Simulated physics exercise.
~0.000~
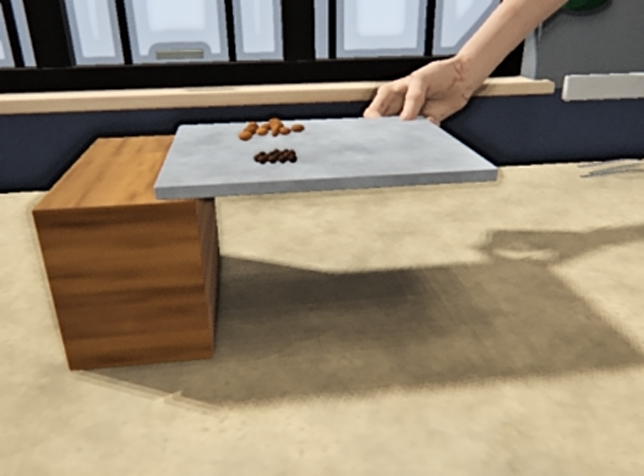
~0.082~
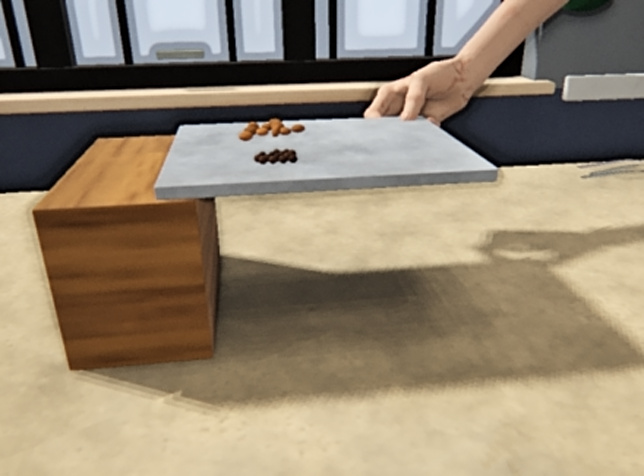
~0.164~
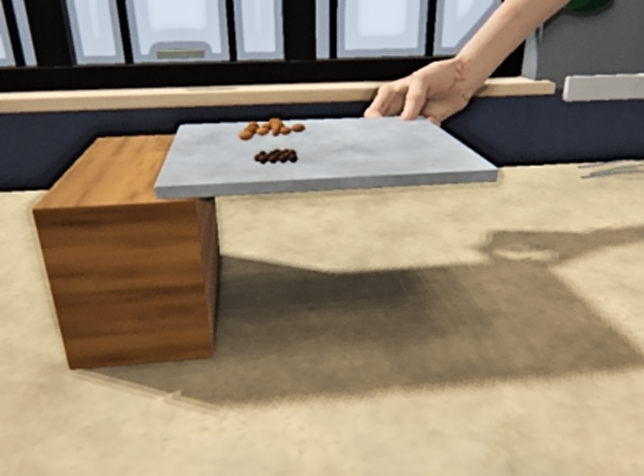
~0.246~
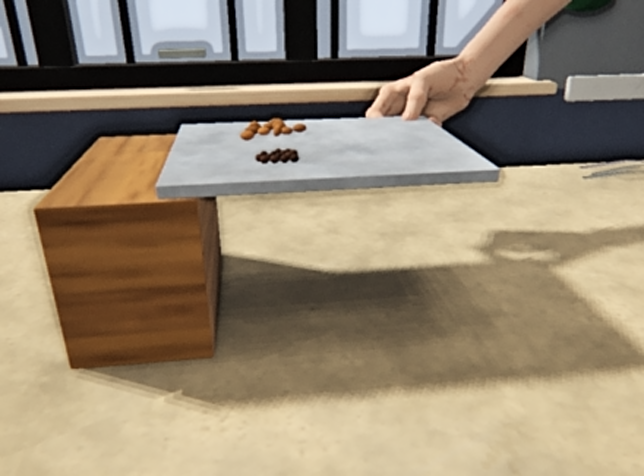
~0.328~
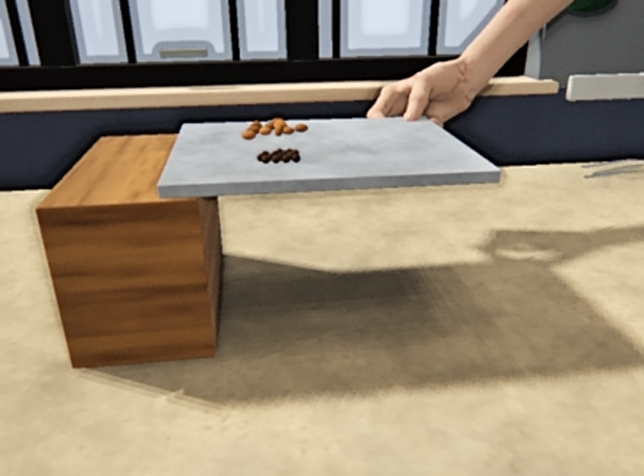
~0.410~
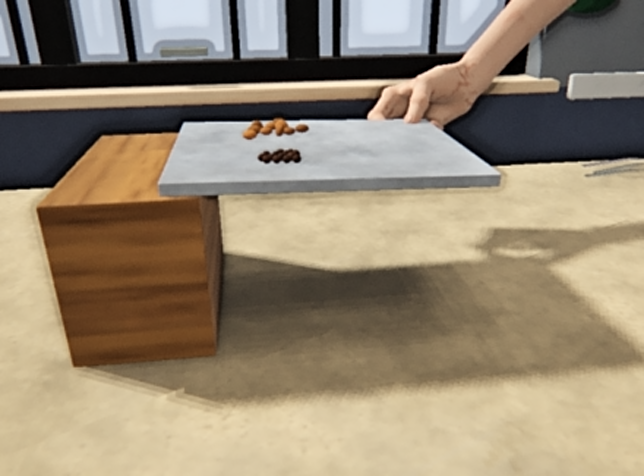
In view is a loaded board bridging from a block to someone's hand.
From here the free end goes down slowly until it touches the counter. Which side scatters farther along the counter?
Foreground group.
After 0.88 s, board sloping at 16°; front portion all still on the board; back portion all still on the board.
After 1.38 s, board sloping at 33°; front portion mostly less than half a board's length out; back portion all still on the board.
After 1.98 s, board resting at 37°; front portion mostly up to a board's length out; back portion mostly at the foot of the board.
At rest (2.4 s), board resting at 37°; front portion mostly up to a board's length out; back portion mostly at the foot of the board; the front portion has gone farther.
